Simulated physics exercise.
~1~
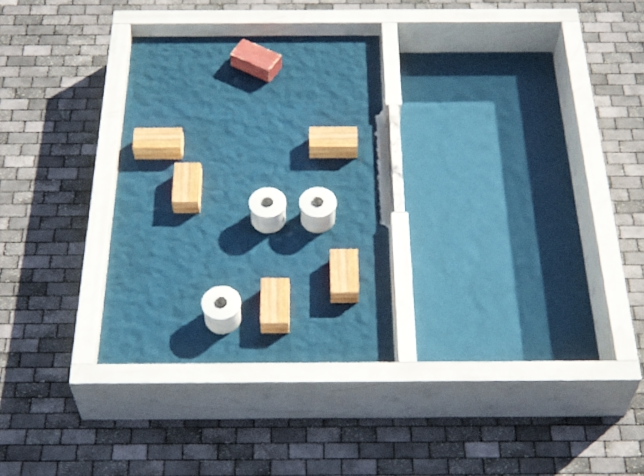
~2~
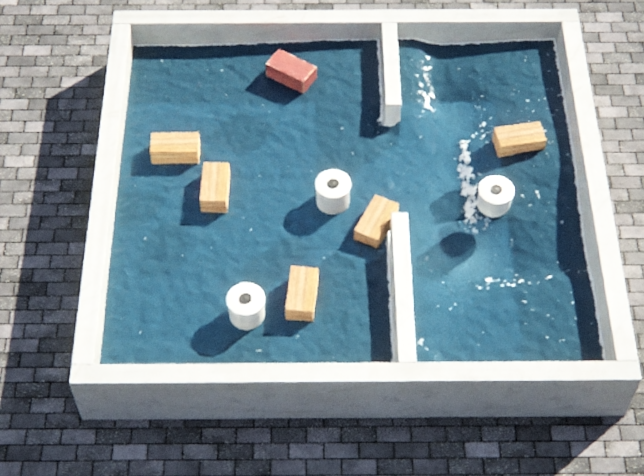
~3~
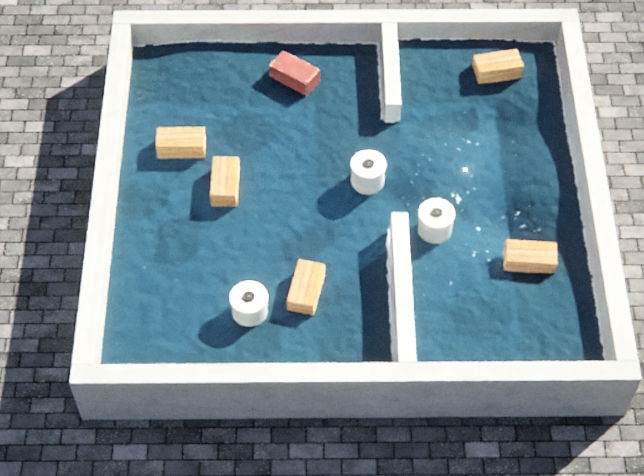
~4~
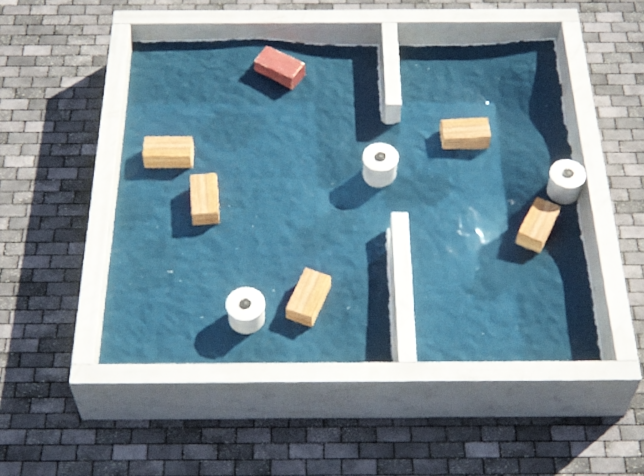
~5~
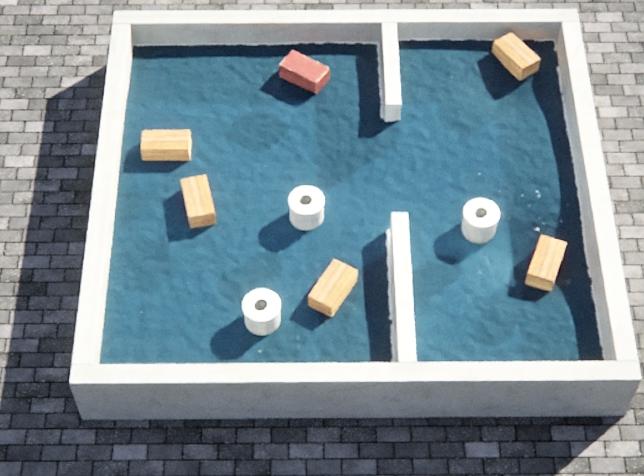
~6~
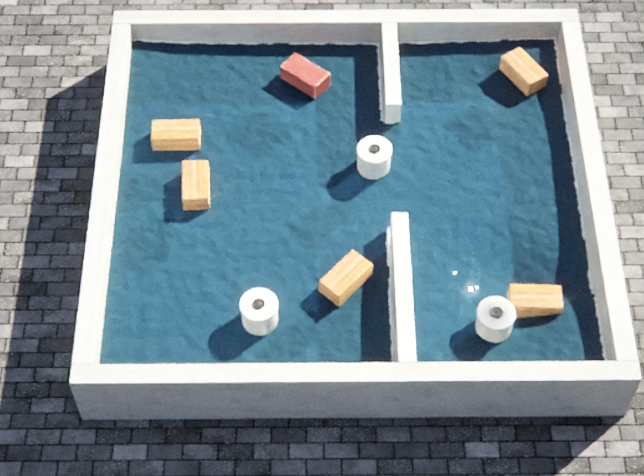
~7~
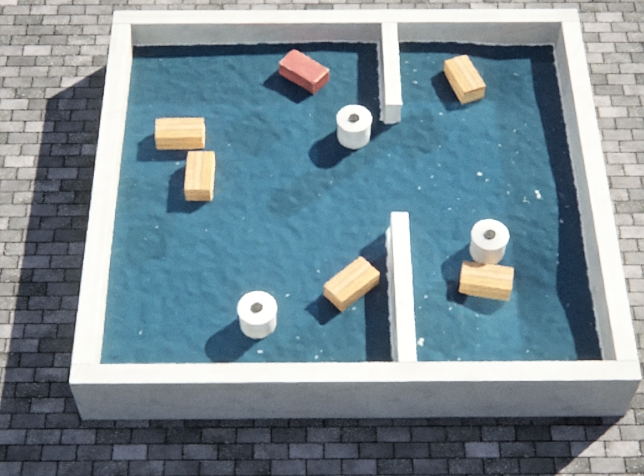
Water surges through a gap in a basin's divider, carrying two wooden blocks and a white tub right, all still floating.
